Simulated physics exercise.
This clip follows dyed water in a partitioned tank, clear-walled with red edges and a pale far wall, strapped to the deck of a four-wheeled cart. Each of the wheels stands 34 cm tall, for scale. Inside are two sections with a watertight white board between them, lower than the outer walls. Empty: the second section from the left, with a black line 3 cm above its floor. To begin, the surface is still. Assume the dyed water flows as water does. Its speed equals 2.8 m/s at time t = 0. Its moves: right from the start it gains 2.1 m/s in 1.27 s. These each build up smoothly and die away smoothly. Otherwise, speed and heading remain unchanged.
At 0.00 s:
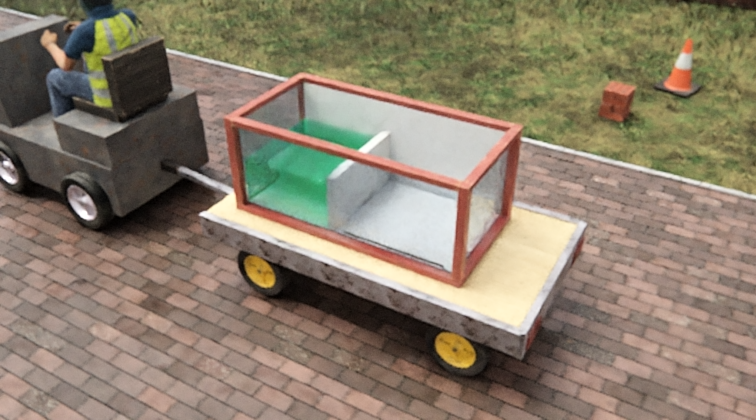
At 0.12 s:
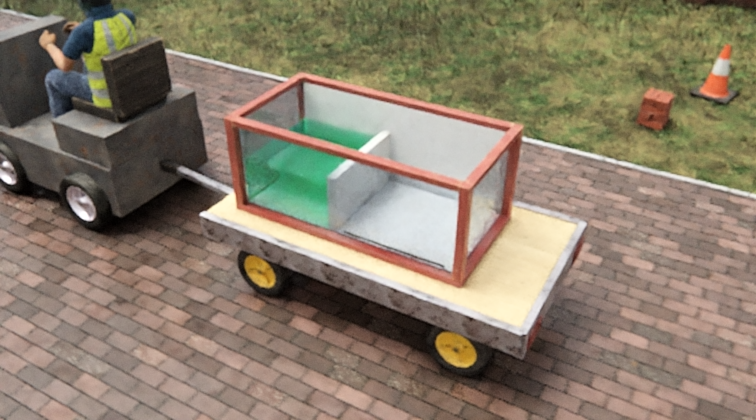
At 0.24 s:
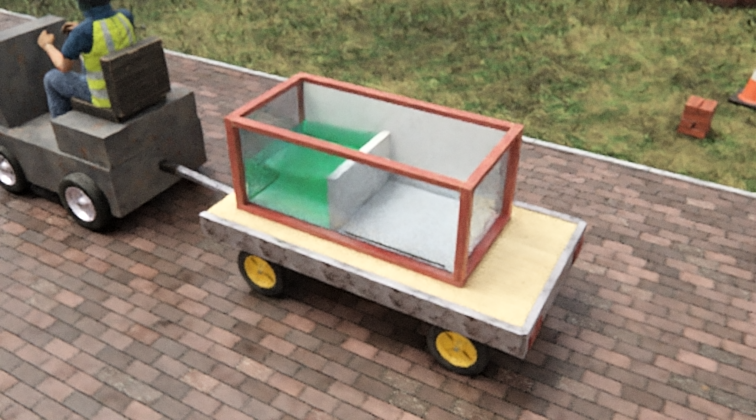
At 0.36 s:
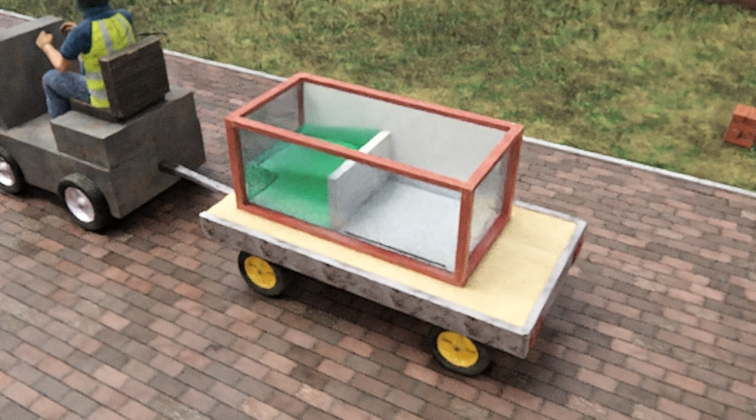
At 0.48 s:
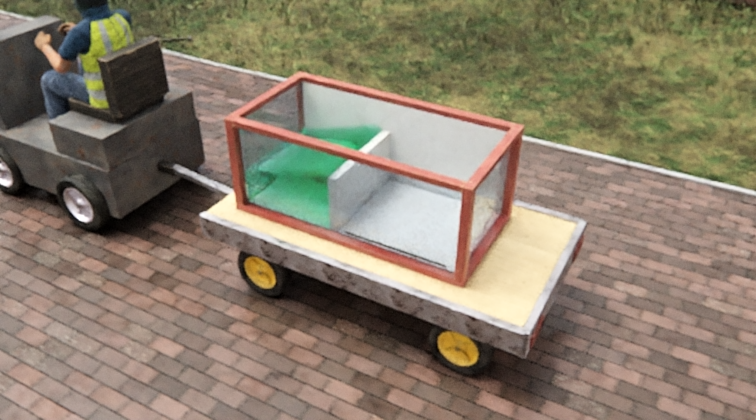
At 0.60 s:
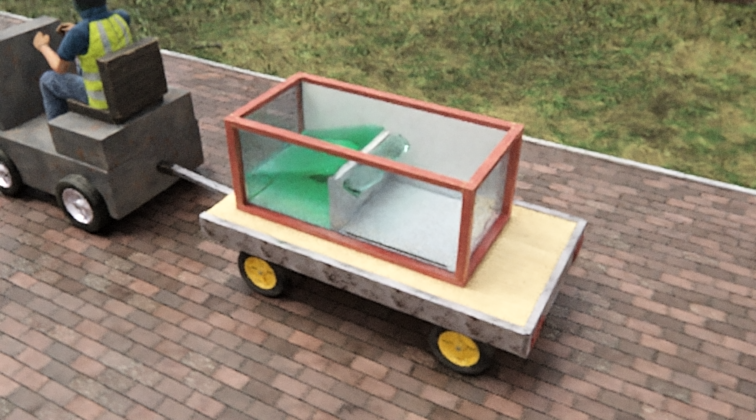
A grey tug with a driver in a yellow vest tows a flat trailer leftward over brick paving beside grass, seen from above and to the side by a camera keeping pace. A red-edged clear tank sits on the yellow-wheeled trailer, green water left of its pale divider, as an orange cone and a reddish block slide out rightward. The water, level at first, tilts and surges, then slops over the divider into the empty right section.
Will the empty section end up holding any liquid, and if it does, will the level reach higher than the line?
Yes, but lower than the line.
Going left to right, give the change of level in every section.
Going from the left, it's 2 down and then 1 up.
By 0.90 s the sections hold 28, 1 cm, left to right.
By 1.40 s the sections hold 27, 1 cm, left to right.
By 1.90 s the sections hold 27, 1 cm, left to right.
By 4.26 s the sections hold 27, 1 cm, left to right.
